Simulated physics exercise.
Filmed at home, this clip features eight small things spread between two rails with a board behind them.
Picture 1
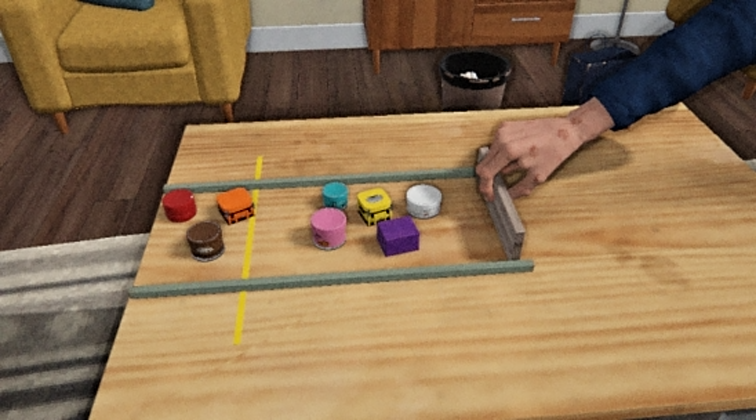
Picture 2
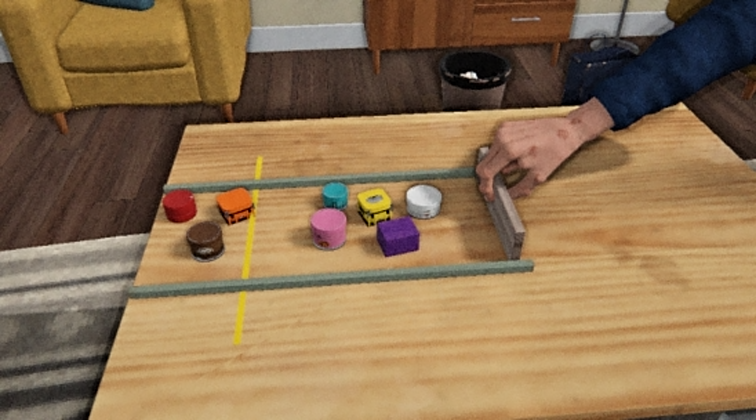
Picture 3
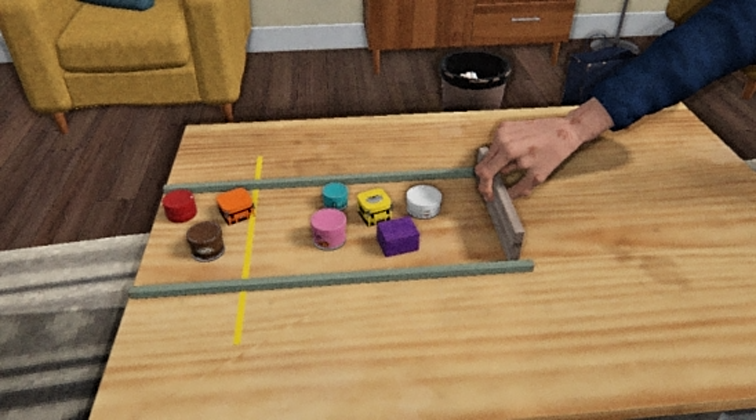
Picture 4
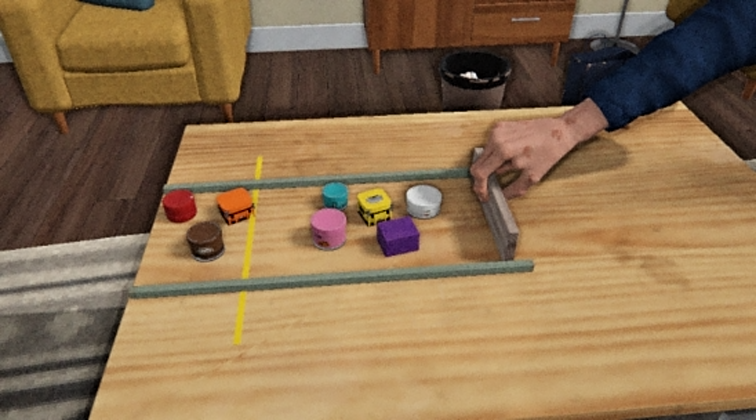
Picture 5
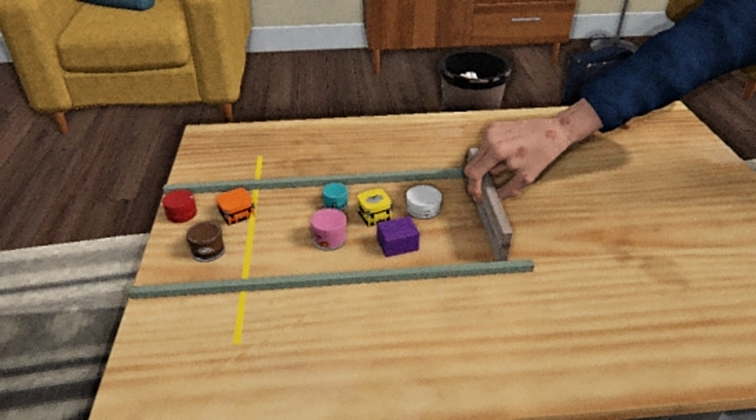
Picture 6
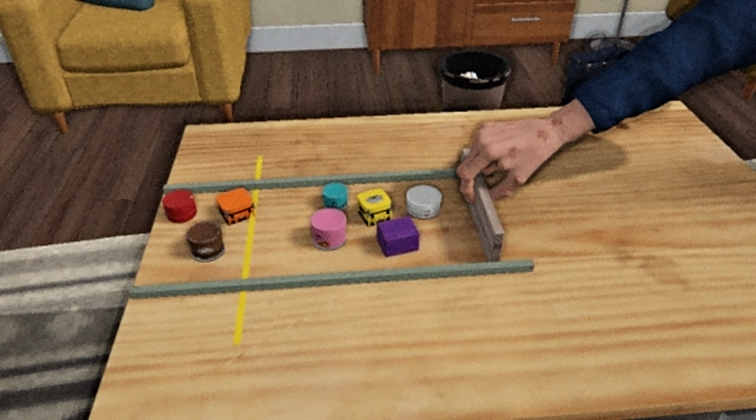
A hand in a dark blue sleeve grips an upright board at the right of two green rails on a wooden table, seen from above in a room with a yellow armchair. Red, brown and orange items sit left of a yellow tape line, with turquoise, yellow, pink, purple and white ones between it and the board. The hand slides the board slightly left, while the items and view stay still.
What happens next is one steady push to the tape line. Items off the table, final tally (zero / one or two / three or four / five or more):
I expect no drop over the end.
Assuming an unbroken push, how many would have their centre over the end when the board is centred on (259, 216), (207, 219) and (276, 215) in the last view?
By position: 0 / 2 / 0.
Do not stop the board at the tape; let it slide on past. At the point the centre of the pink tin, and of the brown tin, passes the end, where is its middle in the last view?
The middle is at (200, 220) when it's the pink tin, and at (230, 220) when it's the brown tin.
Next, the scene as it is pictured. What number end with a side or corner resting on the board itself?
3 in contact.
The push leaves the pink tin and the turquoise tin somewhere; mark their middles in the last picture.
In the last view, the middles sit near (192, 246) and near (242, 192).
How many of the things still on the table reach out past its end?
Overhang count: 0.
Soon after, none off yet; red lid at rest near (180, 206); brown tin at rest near (206, 242); orange case at rest near (236, 207).
At rest, the number that fall off is zero.
